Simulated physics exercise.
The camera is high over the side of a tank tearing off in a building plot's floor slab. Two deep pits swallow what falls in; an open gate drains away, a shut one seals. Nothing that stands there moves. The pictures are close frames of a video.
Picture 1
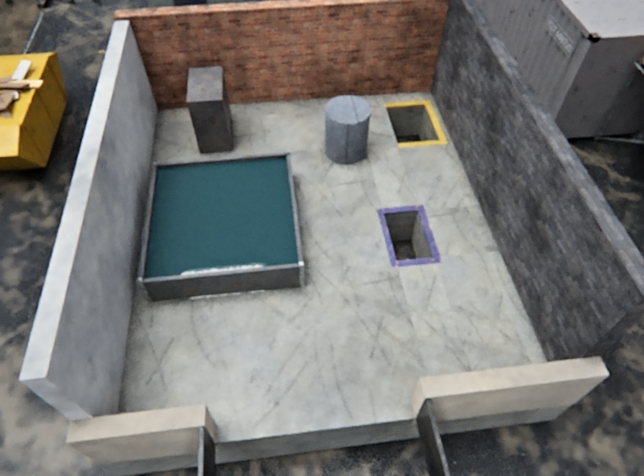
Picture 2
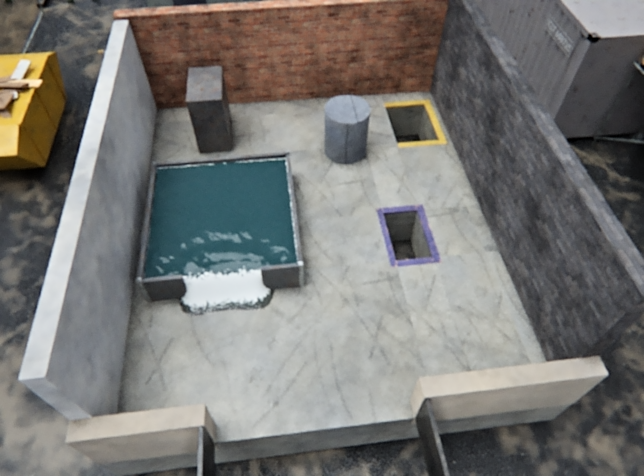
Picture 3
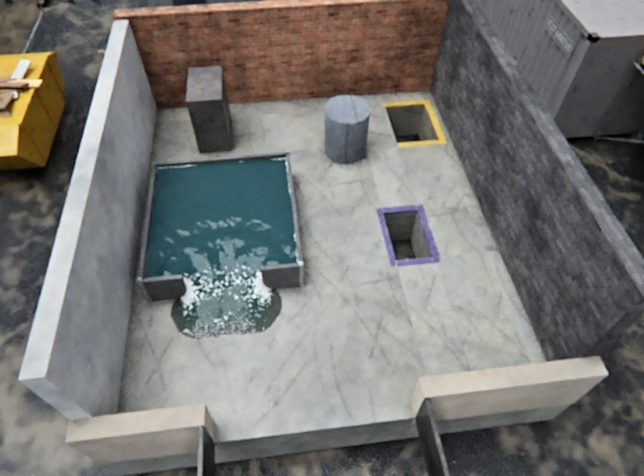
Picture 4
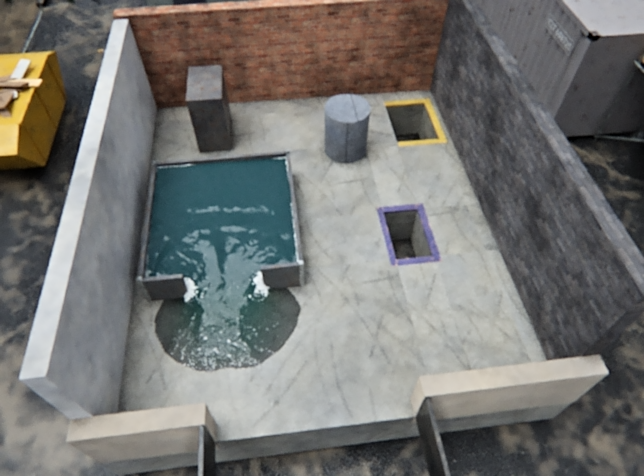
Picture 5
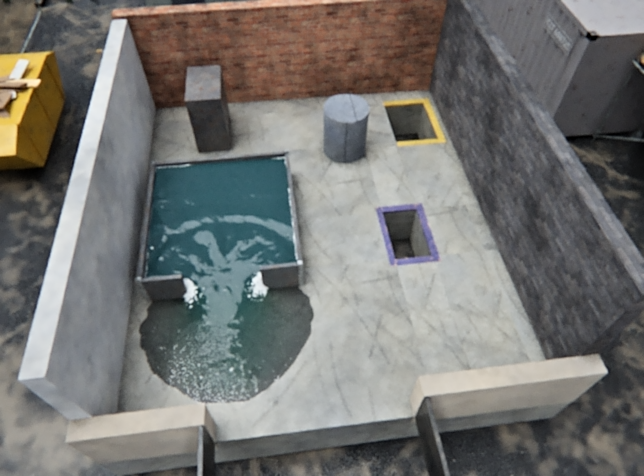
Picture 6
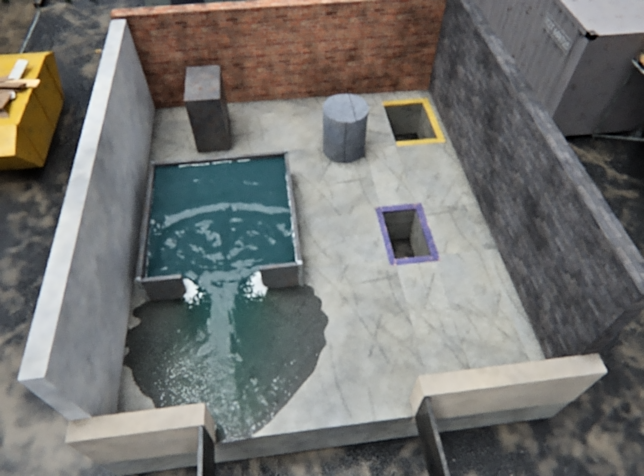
Water bursting through the front side of a square tank and spreading across a walled concrete floor toward the near edge.
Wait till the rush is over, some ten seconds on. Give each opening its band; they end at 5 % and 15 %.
The gate takes above 15 %; the blue pit takes not even 5 %; the yellow pit takes not even 5 %.
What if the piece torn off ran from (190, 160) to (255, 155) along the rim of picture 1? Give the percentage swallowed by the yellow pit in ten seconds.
Roughly, in per cent: Yellow 35.
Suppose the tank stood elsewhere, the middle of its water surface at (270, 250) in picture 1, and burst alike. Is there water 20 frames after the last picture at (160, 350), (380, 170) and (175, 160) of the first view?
In that order: Wet, free of water, dry.
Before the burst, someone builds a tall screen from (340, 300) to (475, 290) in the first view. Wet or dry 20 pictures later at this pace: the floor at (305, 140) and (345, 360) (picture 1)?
In turn: Not flooded, under water.
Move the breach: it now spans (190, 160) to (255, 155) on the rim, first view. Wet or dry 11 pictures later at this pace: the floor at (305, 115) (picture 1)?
Verdict: Under water.
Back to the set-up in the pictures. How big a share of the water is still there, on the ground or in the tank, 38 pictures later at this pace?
Close to 62 %.
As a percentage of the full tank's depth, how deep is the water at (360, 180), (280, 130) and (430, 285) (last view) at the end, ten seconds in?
About 0, 2 and 2 per cent.
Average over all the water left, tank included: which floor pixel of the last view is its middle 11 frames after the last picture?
Near (221, 266).
A moment on, water covers 20 % of the floor; the gate 3 %, the blue pit 0 %, the yellow pit 0 %.
Next, water covers 20 % of the floor; the gate 10 %, the blue pit 0 %, the yellow pit 0 %.
Then, water covers 25 % of the floor; the gate 22 %, the blue pit 0 %, the yellow pit 0 %.
Later, water covers 35 % of the floor; the gate 39 %, the blue pit 0 %, the yellow pit 0 %.
In the end, water covers 45 % of the floor; the gate 55 %, the blue pit 0 %, the yellow pit 0 %.
